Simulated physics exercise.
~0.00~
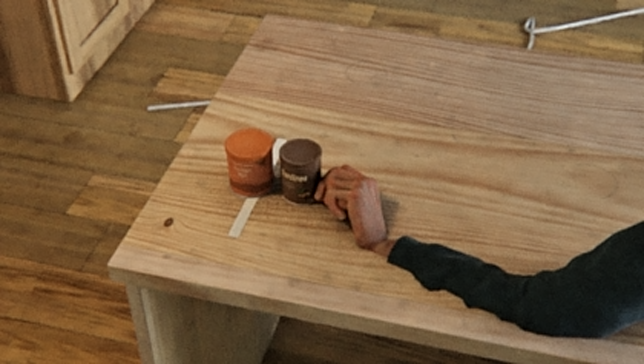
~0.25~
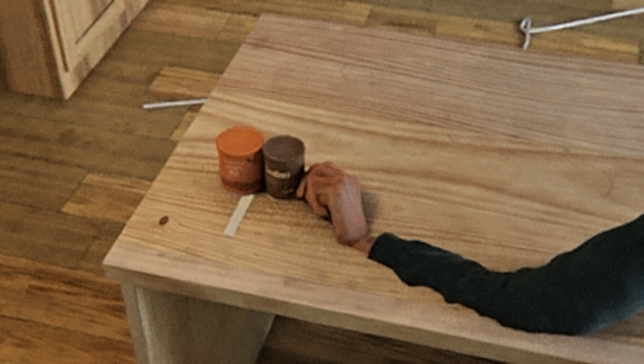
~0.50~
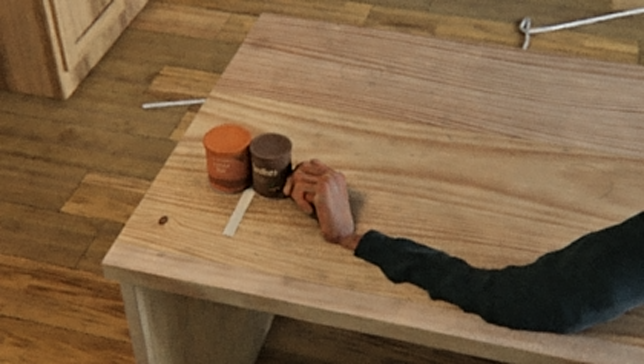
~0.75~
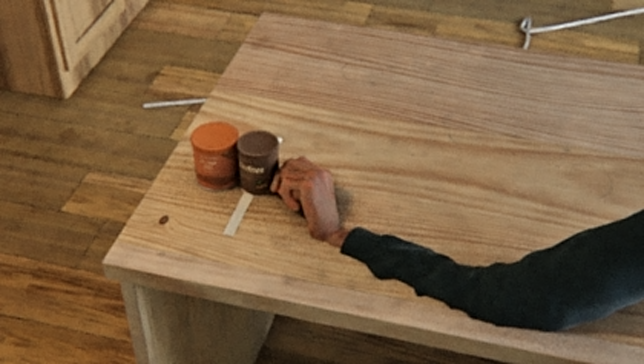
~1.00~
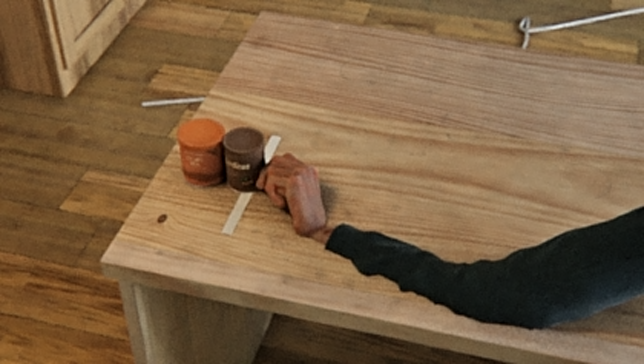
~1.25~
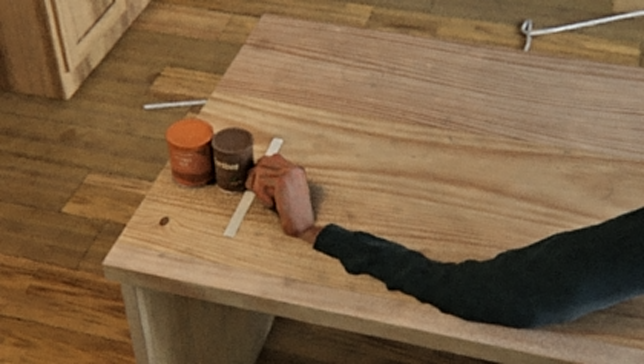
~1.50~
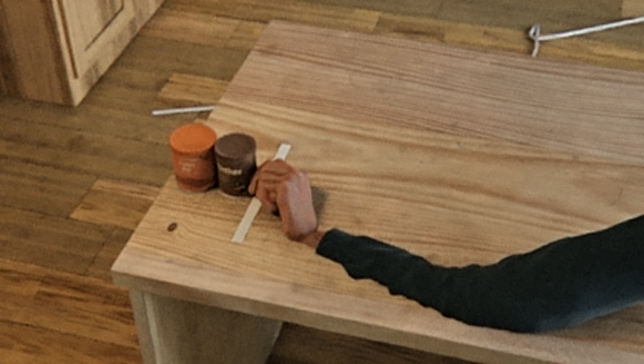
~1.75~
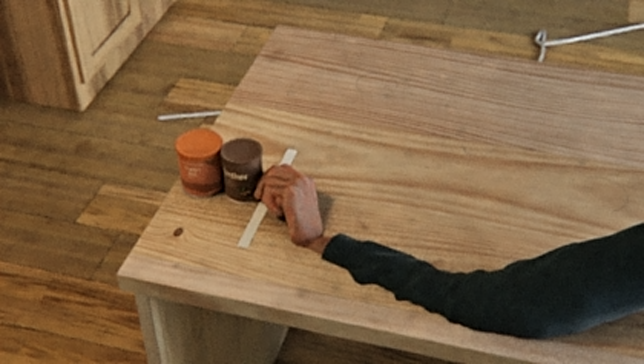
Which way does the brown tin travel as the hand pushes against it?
The brown tin moves to the left, staying upright as it slides towards the near end of the table.
At the start, an orange pot and a brown tin stand side by side near the left end of a wooden table, partly hiding a strip of pale tape, with a dark-sleeved arm reaching in from the right. The hand rests against the right side of the brown tin and slowly pushes it left. The tin stays upright and the orange pot slides along ahead of it, drawing closer to the table's left edge as more of the tape comes into view. The push stops with the fingers by the tape. Both containers end up standing close to the edge, still on the table.
